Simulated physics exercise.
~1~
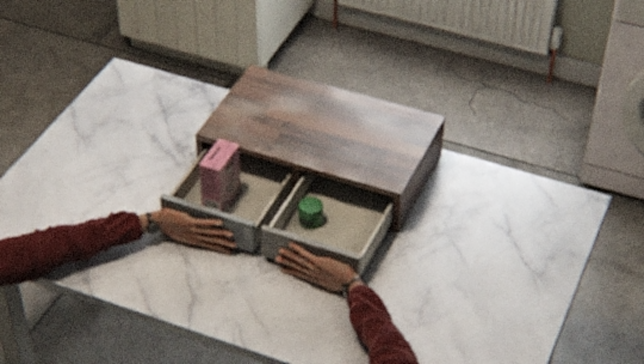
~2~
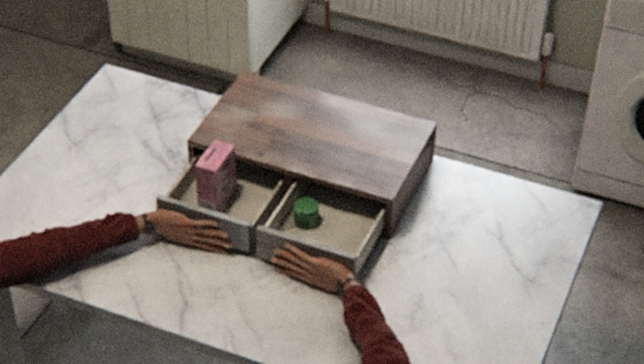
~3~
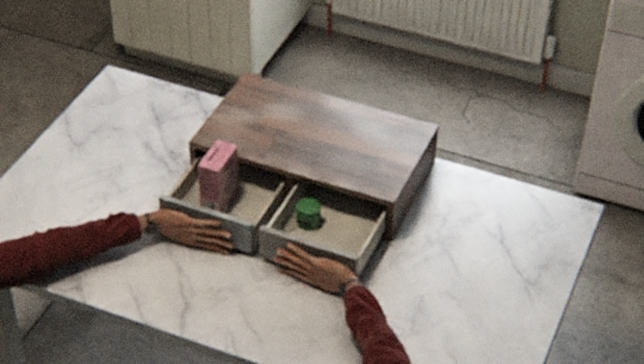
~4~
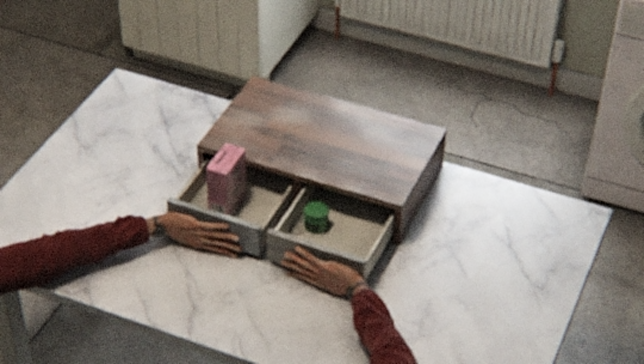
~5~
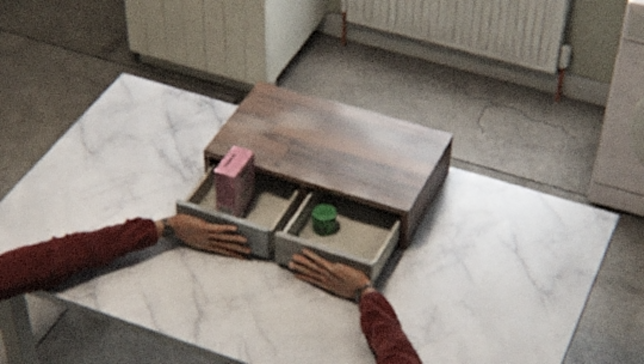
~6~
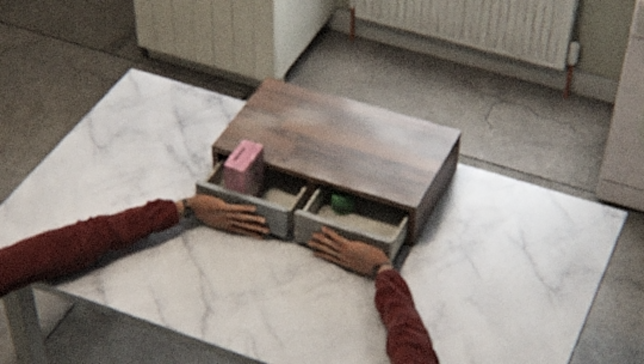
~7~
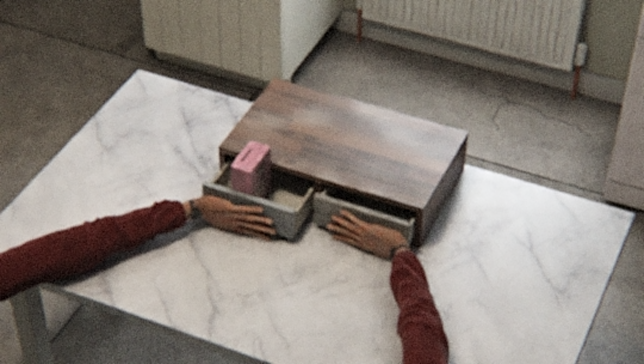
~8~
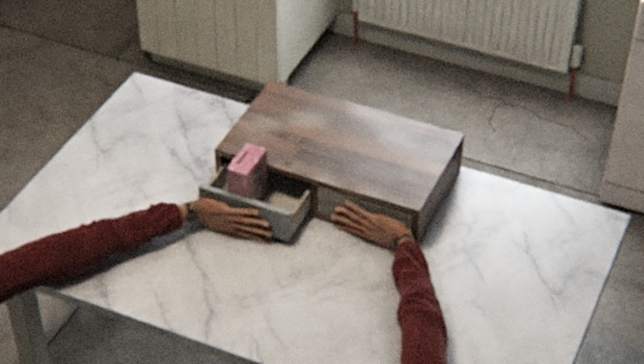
On a marble-topped table, two hands pushing a cabinet's open drawers, the right closing flush, the left staying ajar with a pink packet.
